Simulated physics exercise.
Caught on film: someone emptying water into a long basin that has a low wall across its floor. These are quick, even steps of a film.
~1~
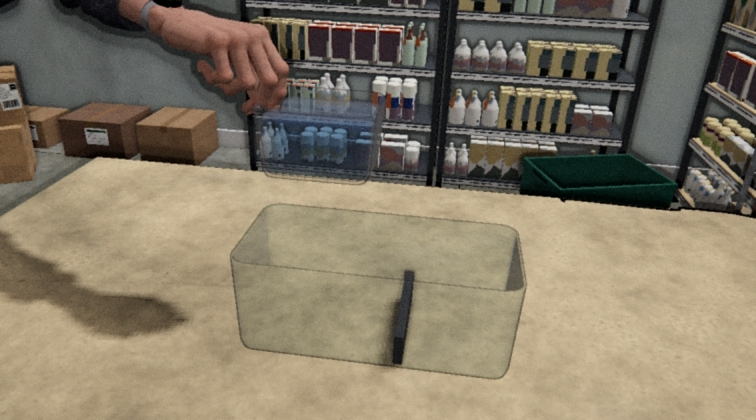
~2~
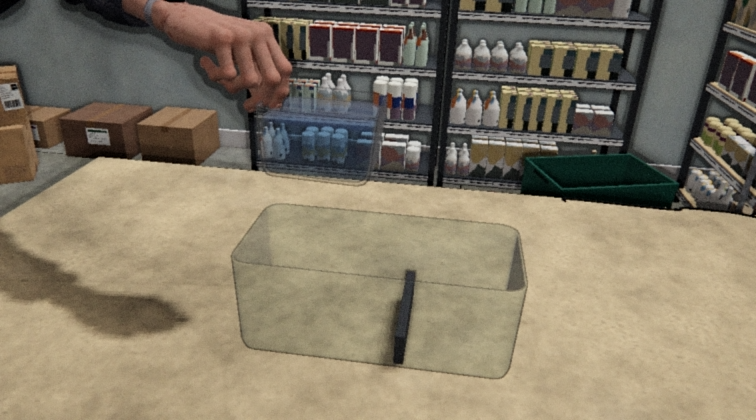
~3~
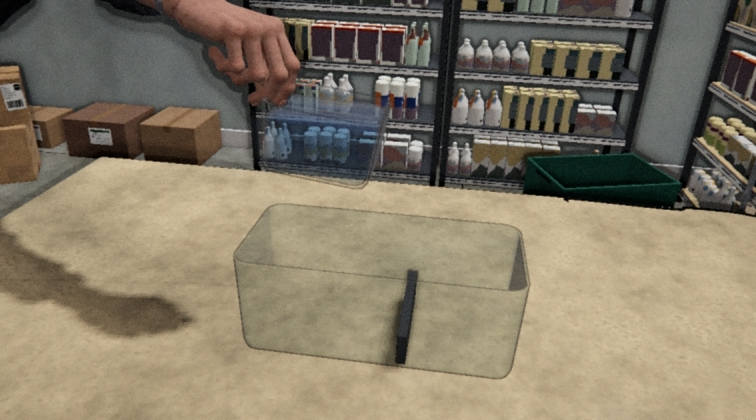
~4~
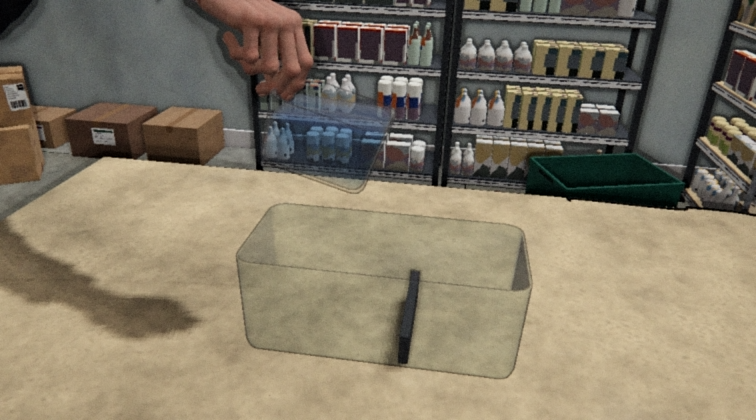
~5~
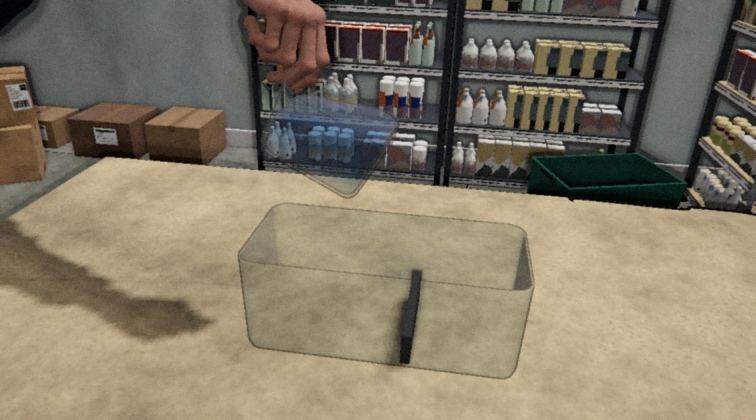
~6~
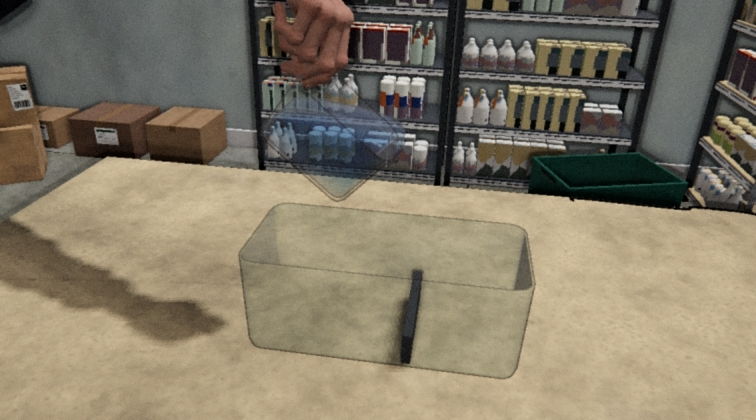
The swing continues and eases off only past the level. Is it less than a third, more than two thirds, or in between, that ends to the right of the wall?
In the end between a third and two thirds is right of the wall.
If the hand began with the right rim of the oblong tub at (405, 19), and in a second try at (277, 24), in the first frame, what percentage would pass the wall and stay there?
The first gives 70 %, the second 15 %.
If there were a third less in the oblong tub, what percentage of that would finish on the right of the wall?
Near 35 %.
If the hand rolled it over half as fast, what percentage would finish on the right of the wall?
Roughly 70 in a hundred.
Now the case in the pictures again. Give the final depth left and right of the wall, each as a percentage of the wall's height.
Left about 30, right about 50.
A moment on, the oblong tub is tipped right over and 13 per cent is still to pour, 11 is left of the wall and 42 right of it.
Next, the oblong tub is tipped right over and 1 per cent is still to pour, 37 is left of the wall and 51 right of it.
Then the oblong tub is tipped right over and 0 per cent is still to pour, 46 is left of the wall and 48 right of it.
Later the oblong tub is tipped right over and 0 per cent is still to pour, 49 is left of the wall and 47 right of it.
At rest 50 per cent lies left of the wall, 47 right of it and 3 outside.
